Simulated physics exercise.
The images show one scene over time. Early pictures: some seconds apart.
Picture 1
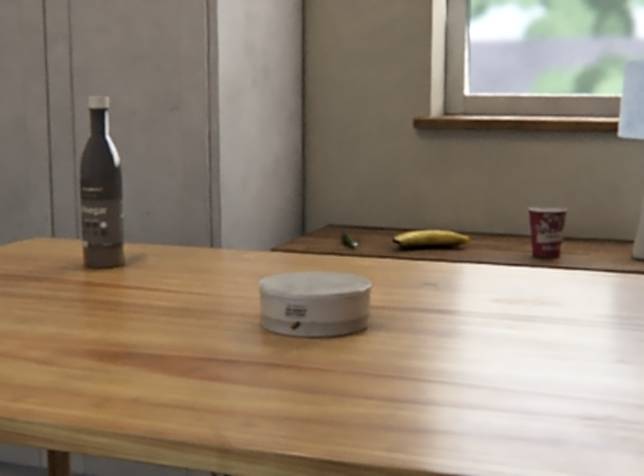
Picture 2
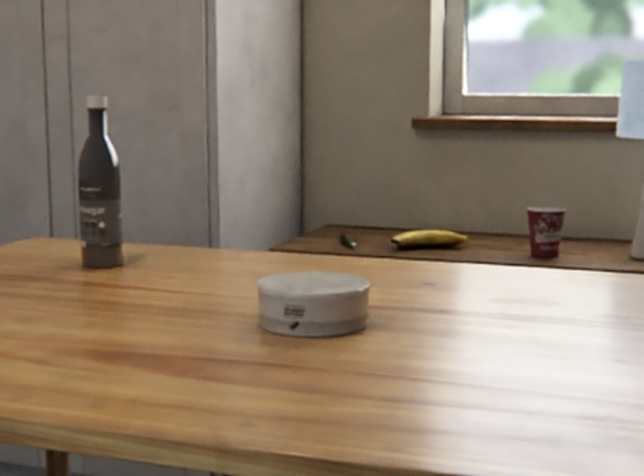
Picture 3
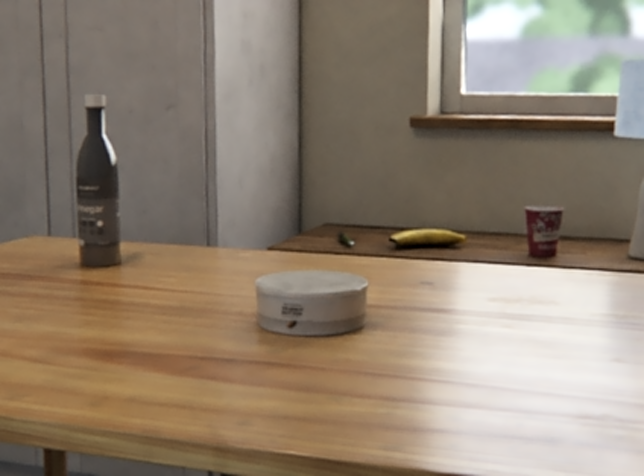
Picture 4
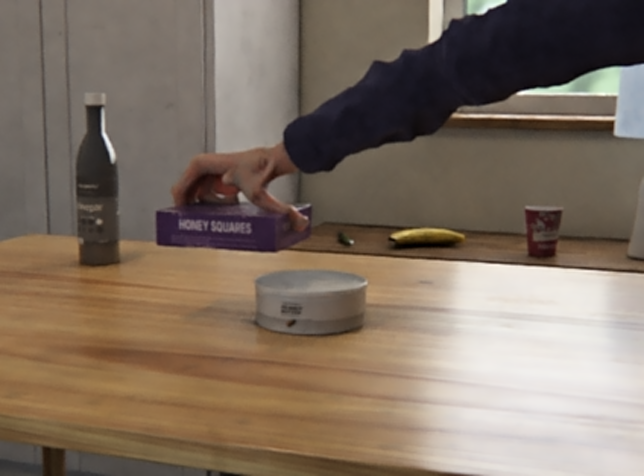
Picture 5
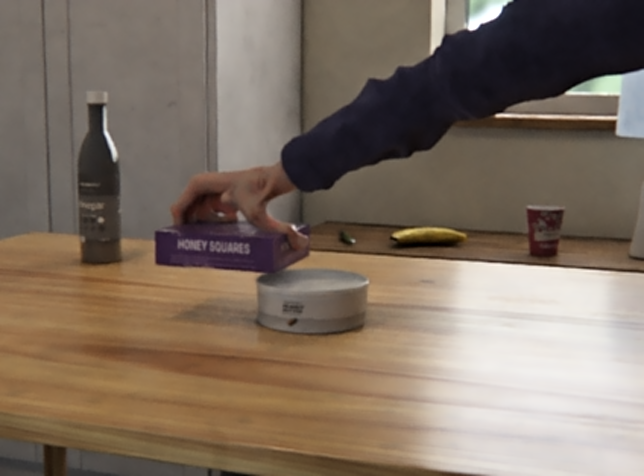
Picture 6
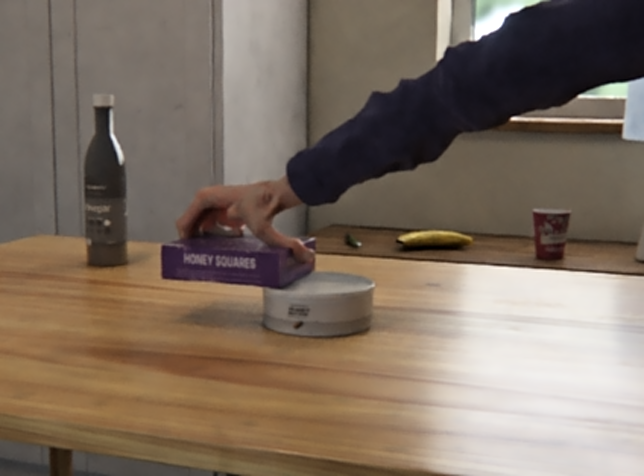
An arm in a dark blue sleeve enters a still room from the right, its hand gripping a flat purple box above a wooden table seen from slightly above. A dark grey bottle stands at the left and a round pale tin near the middle, with a yellow banana and red cup on a surface behind. The hand lowers the box a little beside the tin, still holding it, while the view shifts very slightly.
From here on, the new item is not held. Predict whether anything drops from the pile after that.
I expect the pile not to stay intact.
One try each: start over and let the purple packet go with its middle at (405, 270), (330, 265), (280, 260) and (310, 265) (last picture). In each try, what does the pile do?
Attempt one, the pile falls over; attempt two, it survives; attempt three, it survives; attempt four, it survives.
Then, 0.30 s past the last view, purple packet rocked 28° from its first pose near (237, 272).
Then, 1.30 s past the last view, purple packet rocked 27° from its first pose near (236, 272).
Then, 2.40 s past the last view, purple packet rocked 27° from its first pose near (234, 273).
Finally, left askew, purple packet; the other 2 still in place. Final places as the last picture's camera would see them, purple packet near (234, 273). The pile loses its balance.
